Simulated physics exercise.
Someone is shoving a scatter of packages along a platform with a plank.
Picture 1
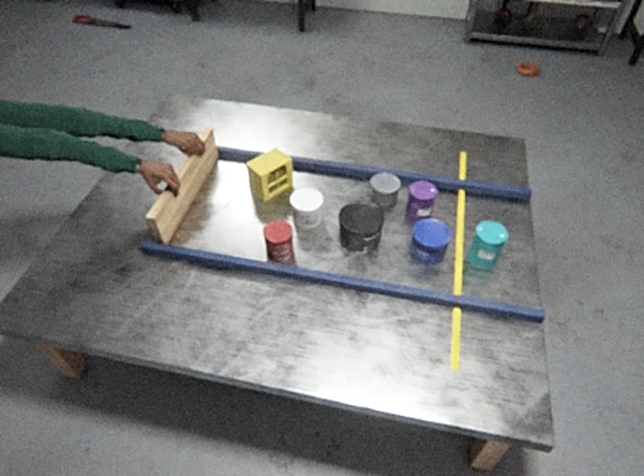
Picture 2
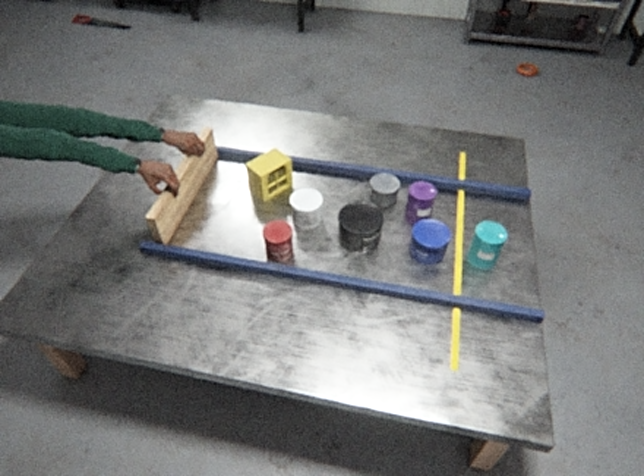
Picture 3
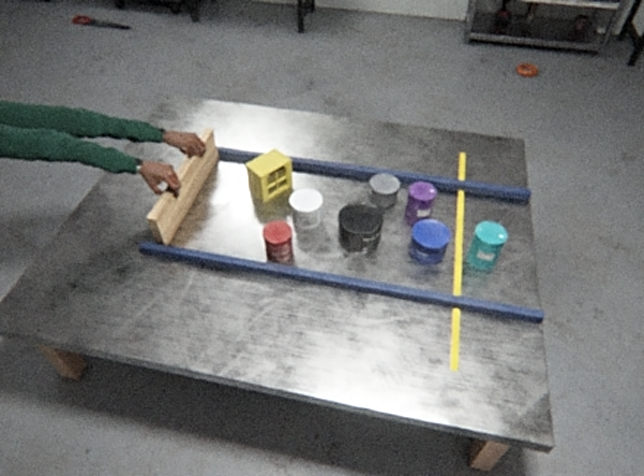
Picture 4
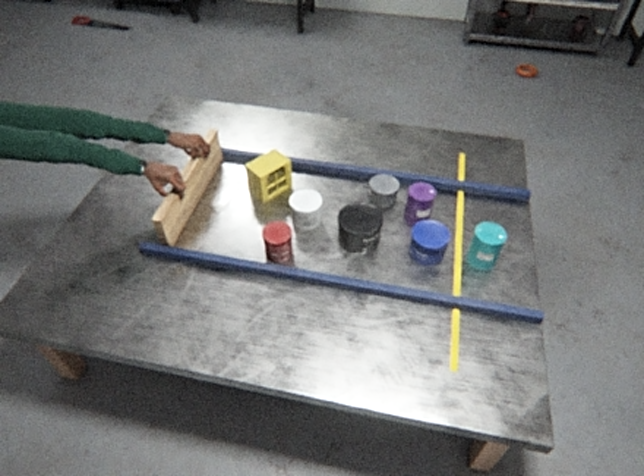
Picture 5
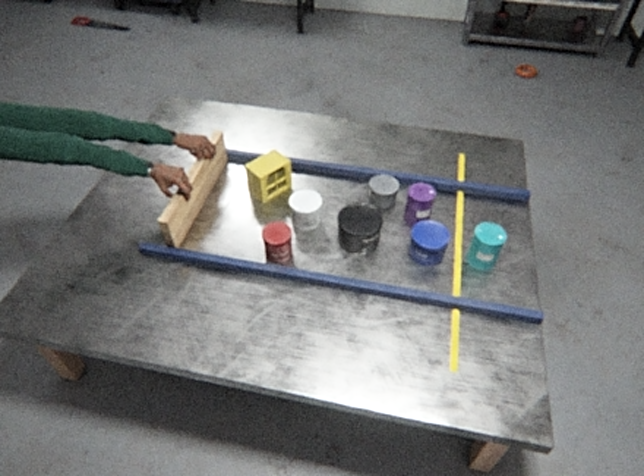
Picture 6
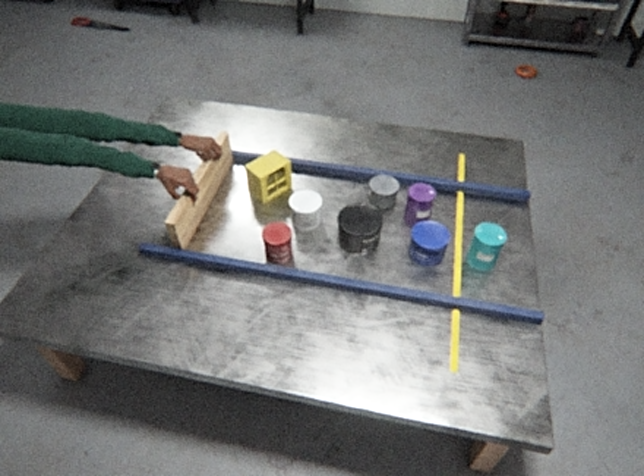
A wooden plank, gripped by two hands in green sleeves, slides slightly rightward across a dark tabletop seen from above at an angle. Between two blue rails sit a yellow crate, white and red pails, a black pail at centre, then grey, purple and blue containers, with a turquoise canister just beyond a yellow tape line. The plank closes some of the gap to the containers, which stay put, and the camera remains still.
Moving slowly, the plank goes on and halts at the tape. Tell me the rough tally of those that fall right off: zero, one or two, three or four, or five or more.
Honestly, the ones lost over the side add up to one, maybe two.
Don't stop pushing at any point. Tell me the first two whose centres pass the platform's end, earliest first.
First up is the turquoise canister, with the blue pail next.
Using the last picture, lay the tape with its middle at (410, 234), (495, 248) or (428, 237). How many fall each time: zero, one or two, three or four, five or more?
One after the other, the answers are none; 3 or 4; no fall at all.
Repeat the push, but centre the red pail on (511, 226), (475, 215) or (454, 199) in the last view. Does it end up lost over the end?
Spot by spot: It never drops; it never drops; it never drops.
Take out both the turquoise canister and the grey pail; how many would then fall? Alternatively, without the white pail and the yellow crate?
0 for the first case, 1 for the second.
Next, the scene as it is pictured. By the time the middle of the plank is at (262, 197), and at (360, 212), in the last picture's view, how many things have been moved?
1 by the first point, 6 by the second.
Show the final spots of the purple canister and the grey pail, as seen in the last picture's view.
In the last picture the first middle sits at (504, 219) and the other at (503, 205).
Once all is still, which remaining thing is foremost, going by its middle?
Nearest at the end: The blue pail.
Soon after, none off yet; turquoise canister at rest near (486, 247); blue pail at rest near (428, 244); purple canister at rest near (419, 205).
After that, none off yet; turquoise canister at rest near (486, 247); blue pail displaced about its own width near (452, 252); purple canister at rest near (421, 206).
In the end, the number that fall off is one or two; gone, turquoise canister.
